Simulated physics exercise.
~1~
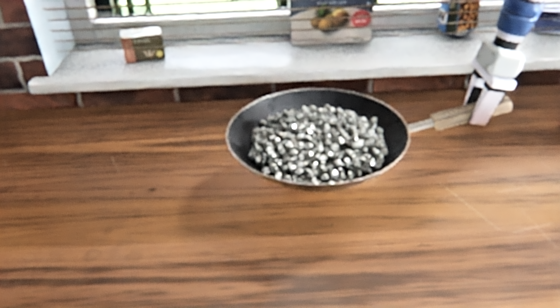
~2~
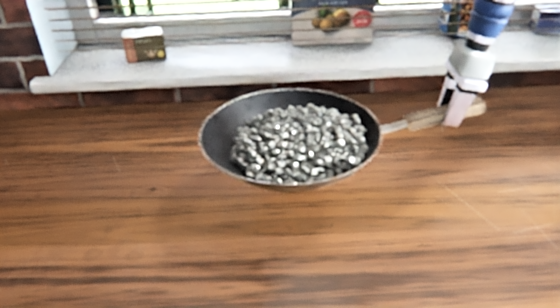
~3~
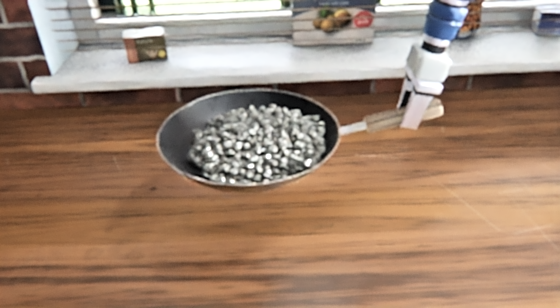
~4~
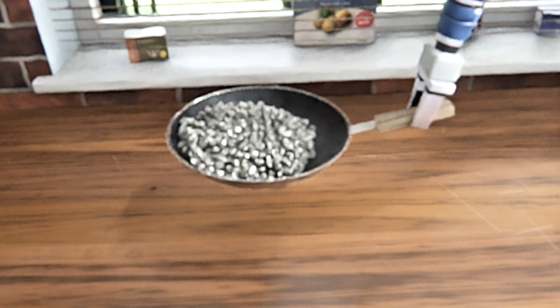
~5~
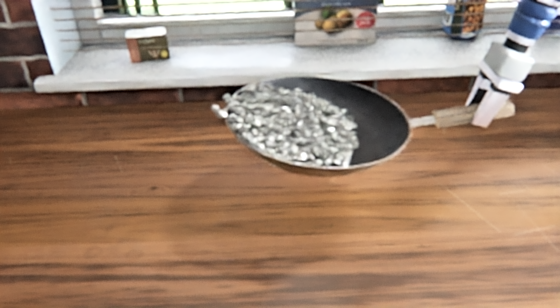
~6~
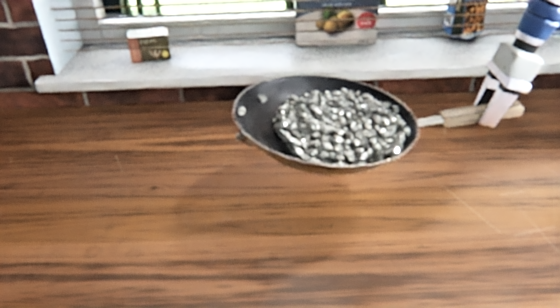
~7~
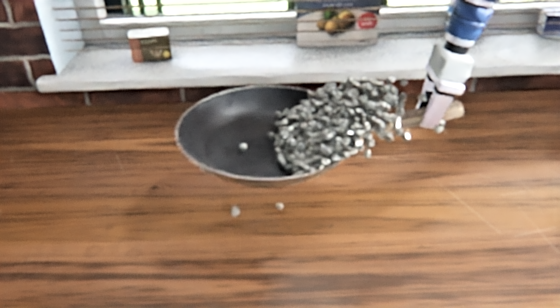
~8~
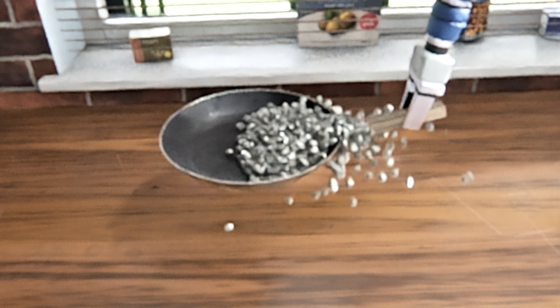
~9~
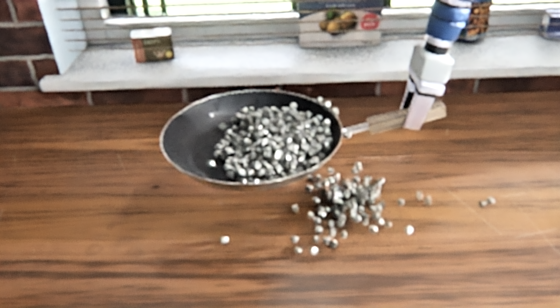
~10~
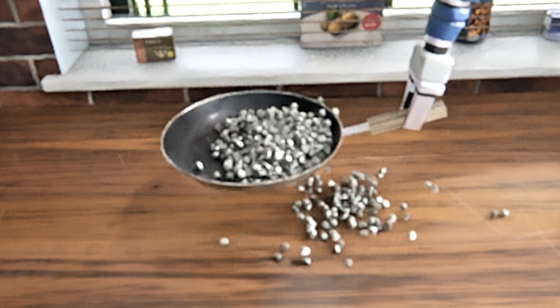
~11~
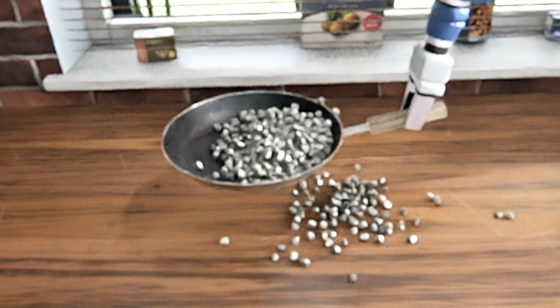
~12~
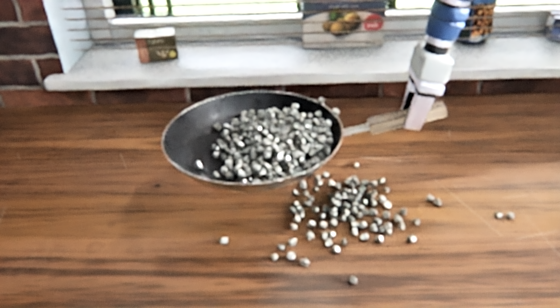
On a wooden counter beneath a bright windowsill, a robot gripper holds a dark frying pan heaped with small silvery pebbles by its handle. It carries the pan to the left, the pile staying together at first. Then the pan swings back to the right, and the pebbles slide up against its left rim before shifting back across. As the pan moves left again, the heap surges over the right side near the handle, and many pebbles tumble onto the counter. Finally the pan stops, still mostly full, with a scattered cluster of pebbles lying below it.
